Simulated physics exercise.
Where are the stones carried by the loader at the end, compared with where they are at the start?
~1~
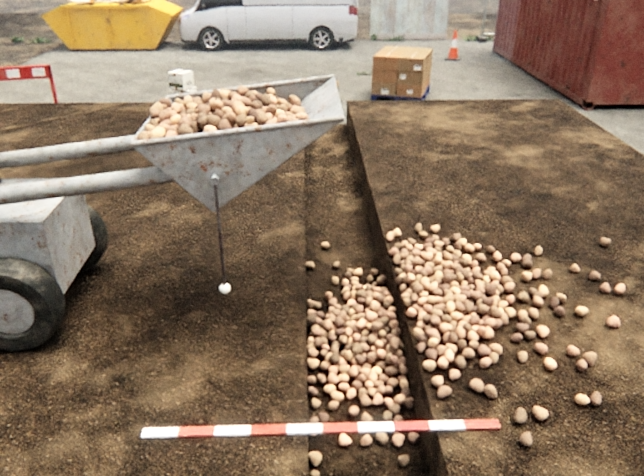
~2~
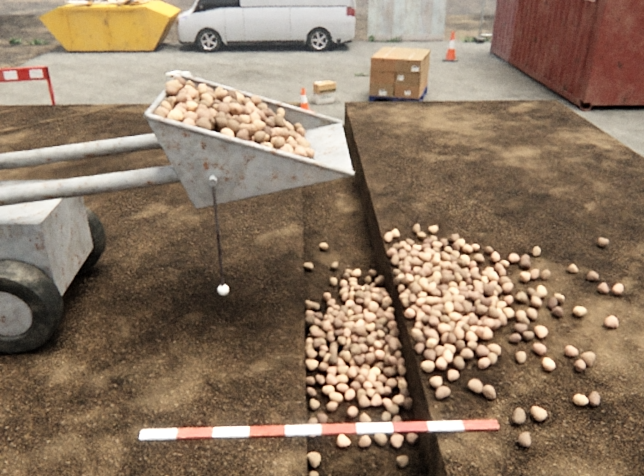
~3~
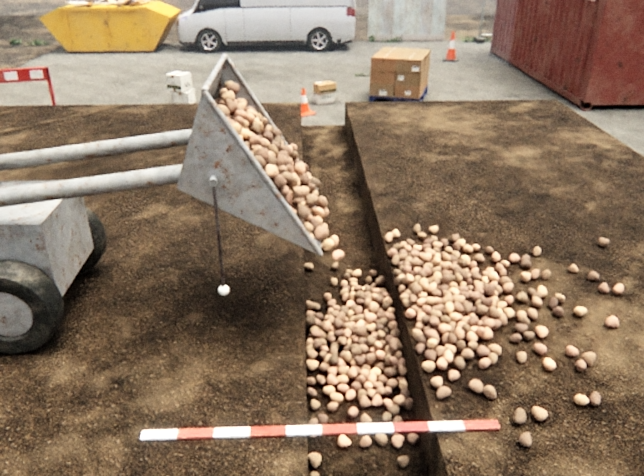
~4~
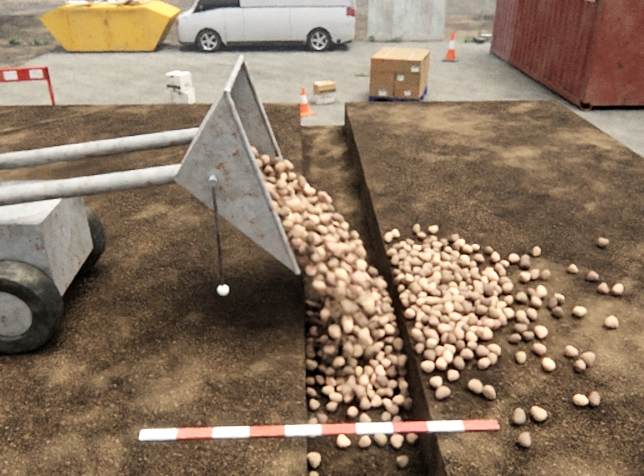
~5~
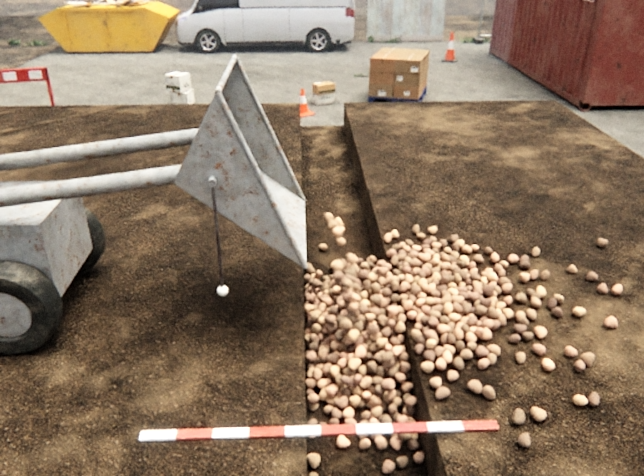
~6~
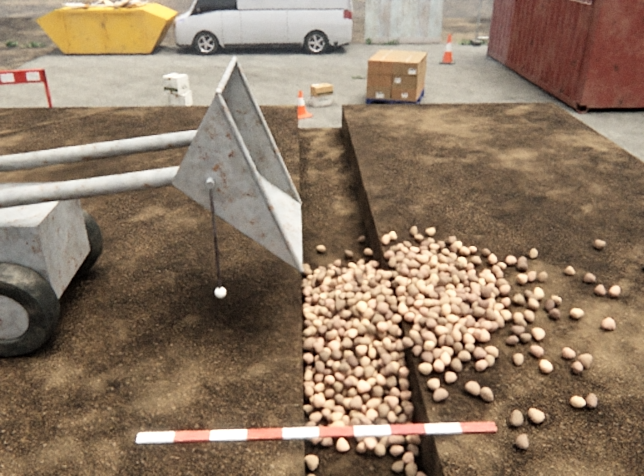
At the start they are heaped in the raised bucket on the left. By the end they lie lower and further right, in the trench with the stones that were already there.
Grey loader bucket tipping forward and pouring its round stones into a trench, ending empty beside the fuller heap.
